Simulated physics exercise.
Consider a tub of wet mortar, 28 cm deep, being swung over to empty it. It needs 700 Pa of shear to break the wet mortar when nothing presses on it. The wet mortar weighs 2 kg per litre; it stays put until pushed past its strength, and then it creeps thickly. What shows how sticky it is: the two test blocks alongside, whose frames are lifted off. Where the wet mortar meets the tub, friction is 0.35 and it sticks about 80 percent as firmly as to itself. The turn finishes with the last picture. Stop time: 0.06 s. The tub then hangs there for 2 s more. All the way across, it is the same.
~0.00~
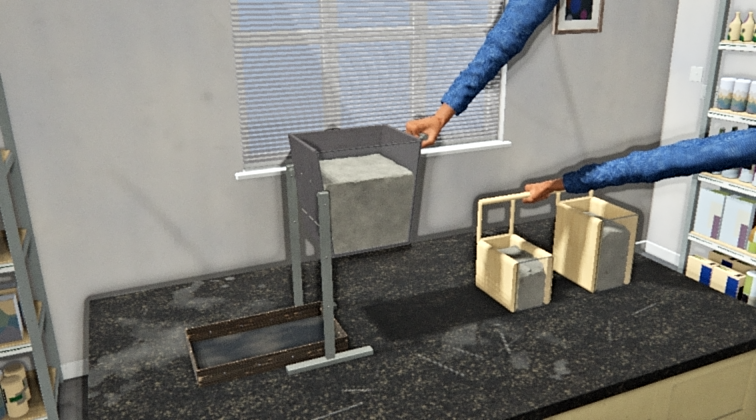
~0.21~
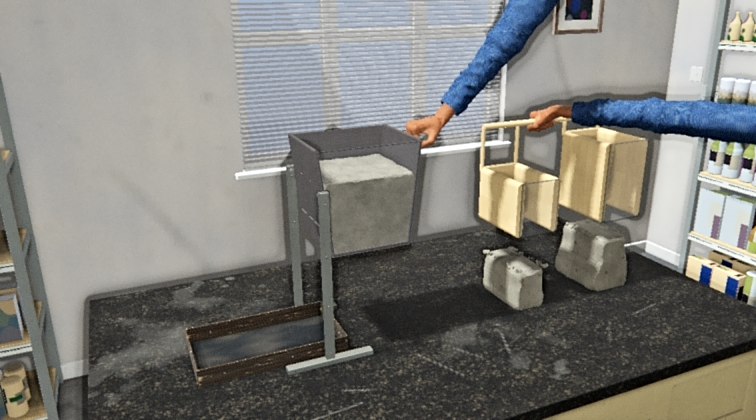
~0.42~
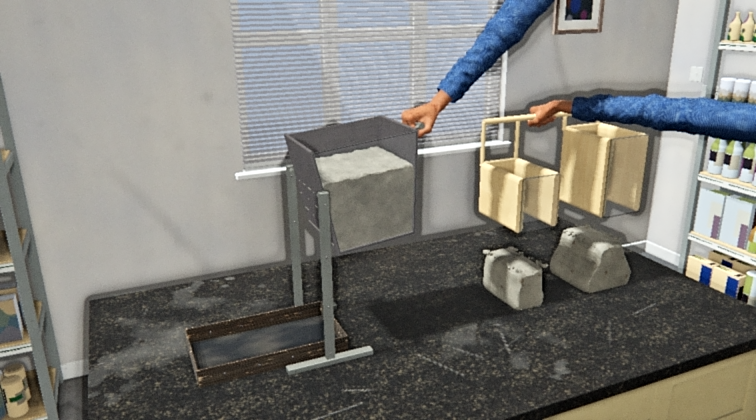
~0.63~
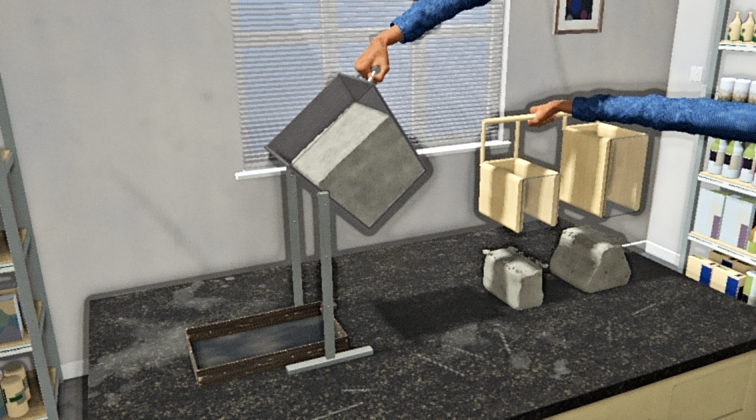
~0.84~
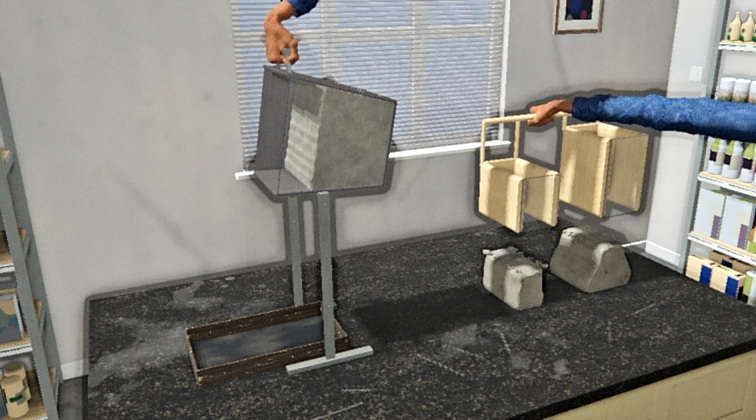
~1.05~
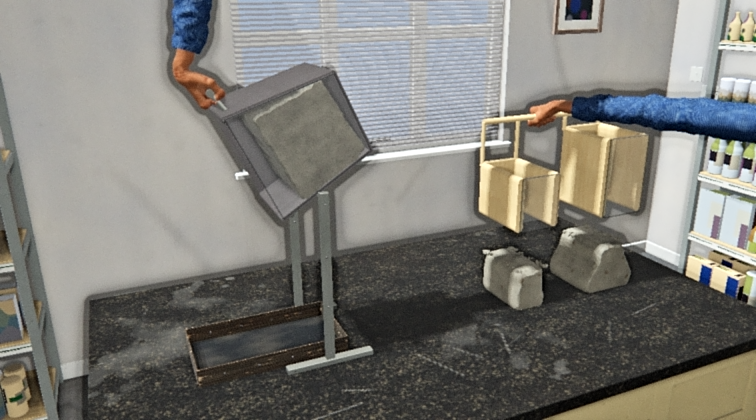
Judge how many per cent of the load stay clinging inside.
I would put it at about 0 percent.
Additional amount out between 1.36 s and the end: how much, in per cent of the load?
18 per cent.
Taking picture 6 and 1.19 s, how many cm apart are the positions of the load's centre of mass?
Something like 12 cm, give or take.
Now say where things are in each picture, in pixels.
Handle-side rim at (419, 141), tilt 0 degrees; crest of the wet mortar at (403, 173); block heights 13 cm, 21 cm (left to right), in the first frame.
Handle-side rim at (419, 141), tilt 0 degrees; crest of the wet mortar at (403, 173); block heights 13 cm, 18 cm (left to right), in the second frame.
Handle-side rim at (415, 131), tilt 6 degrees; crest of the wet mortar at (407, 165); block heights 13 cm, 16 cm (left to right), in the third frame.
Handle-side rim at (371, 85), tilt 40 degrees; crest of the wet mortar at (385, 118); block heights 13 cm, 16 cm (left to right), in the fourth frame.
Handle-side rim at (289, 78), tilt 80 degrees; crest of the wet mortar at (330, 89); block heights 13 cm, 16 cm (left to right), in the fifth frame.
Handle-side rim at (224, 122), tilt 115 degrees; crest of the wet mortar at (323, 83); block heights 13 cm, 16 cm (left to right), in the sixth frame.
After 1.19 s, the tub is at 115 degrees and holds 76 %.
After 1.36 s, the tub is at 115 degrees and holds 18 %.
After 1.53 s, the tub is at 115 degrees and holds 0 %.
After 1.70 s, the tub is at 115 degrees and holds 0 %.
After 3.05 s, the tub is at 115 degrees and holds 0 %.
